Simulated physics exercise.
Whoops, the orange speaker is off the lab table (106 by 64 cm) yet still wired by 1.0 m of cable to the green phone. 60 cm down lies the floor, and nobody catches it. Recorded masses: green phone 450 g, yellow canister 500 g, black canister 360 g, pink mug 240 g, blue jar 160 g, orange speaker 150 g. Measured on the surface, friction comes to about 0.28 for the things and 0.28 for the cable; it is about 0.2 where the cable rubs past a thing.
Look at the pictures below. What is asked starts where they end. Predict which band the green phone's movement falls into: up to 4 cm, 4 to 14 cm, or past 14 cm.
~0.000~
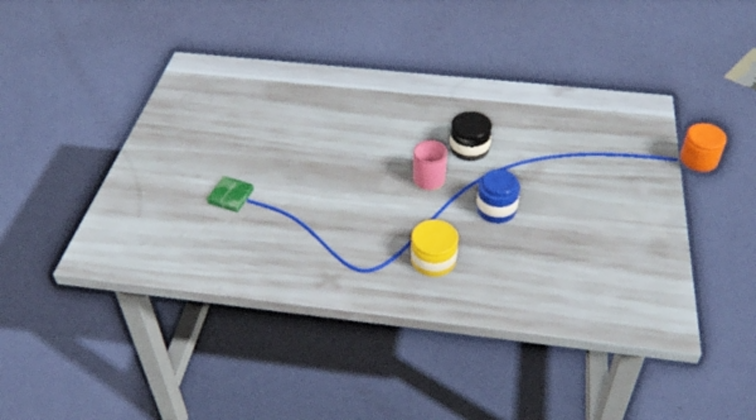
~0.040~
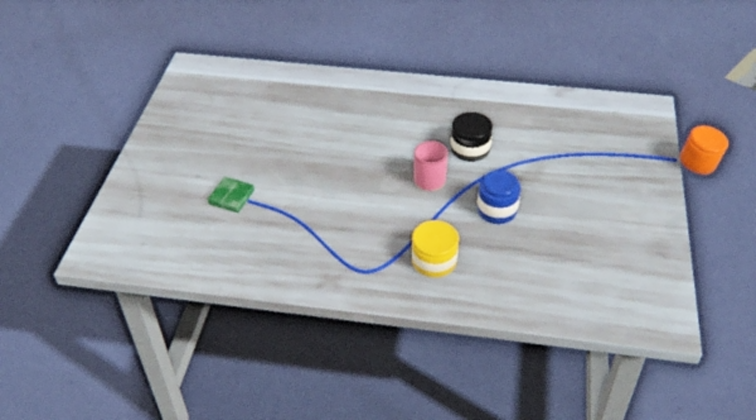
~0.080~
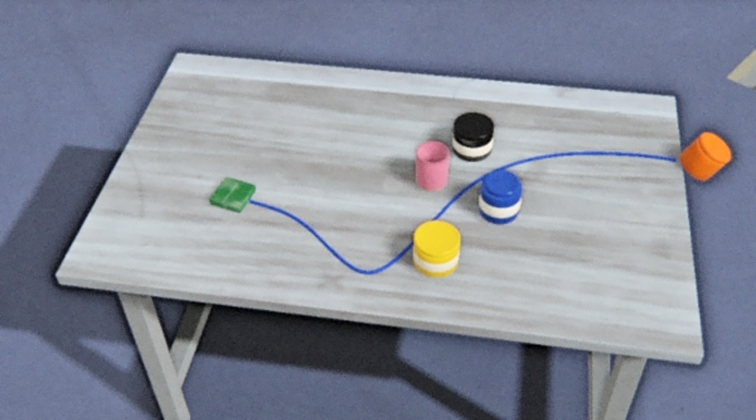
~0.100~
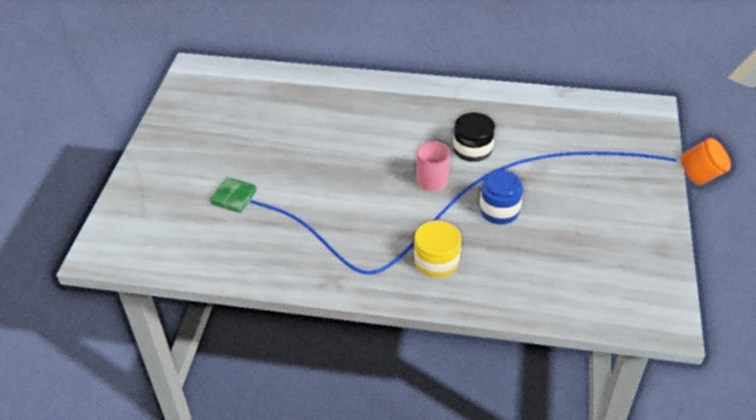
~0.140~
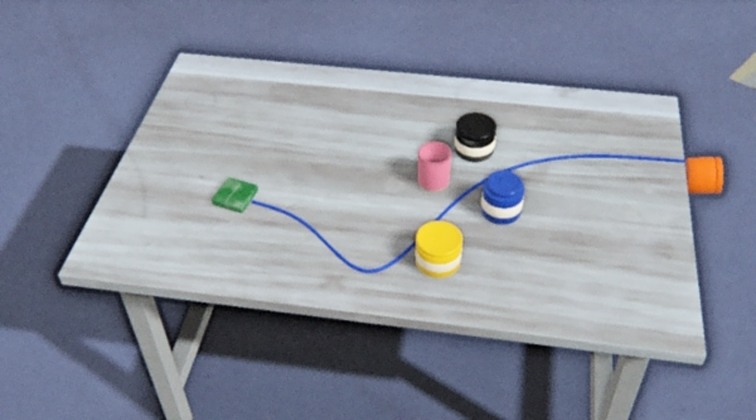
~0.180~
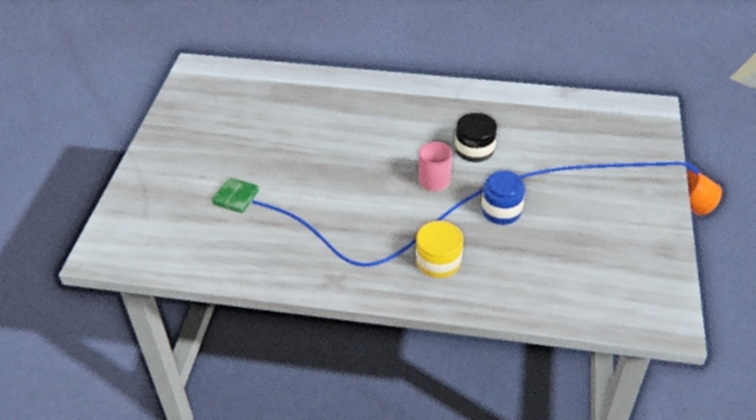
Band: 4 to 14 cm.
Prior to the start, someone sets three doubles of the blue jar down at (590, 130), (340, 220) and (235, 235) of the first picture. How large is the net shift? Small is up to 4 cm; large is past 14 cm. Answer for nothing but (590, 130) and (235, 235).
Result, in order: Minor / minor.
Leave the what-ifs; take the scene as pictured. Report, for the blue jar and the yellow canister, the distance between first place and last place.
The blue jar ends up around 0 cm from its start and the yellow canister around 0 cm.
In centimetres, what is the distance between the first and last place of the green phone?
Green phone: About 10 cm.
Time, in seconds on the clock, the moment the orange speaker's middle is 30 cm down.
At 0.70 s.
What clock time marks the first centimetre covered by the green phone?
Green phone: 0.34 s.
By 0.4 s, the cable's tail end at (282, 190); green phone 5 cm off its start, orange speaker over the edge.
By 0.7 s, the cable's tail end at (298, 192); green phone 8 cm off its start, orange speaker over the edge.
By 0.9 s, the cable's tail end at (307, 193); green phone 10 cm off its start at (288, 189), orange speaker over the edge.
By 1.2 s, the cable's tail end at (312, 193); green phone 10 cm off its start, orange speaker over the edge.
By 2.4 s, the cable's tail end at (312, 193); green phone 10 cm off its start at (293, 189), orange speaker over the edge.
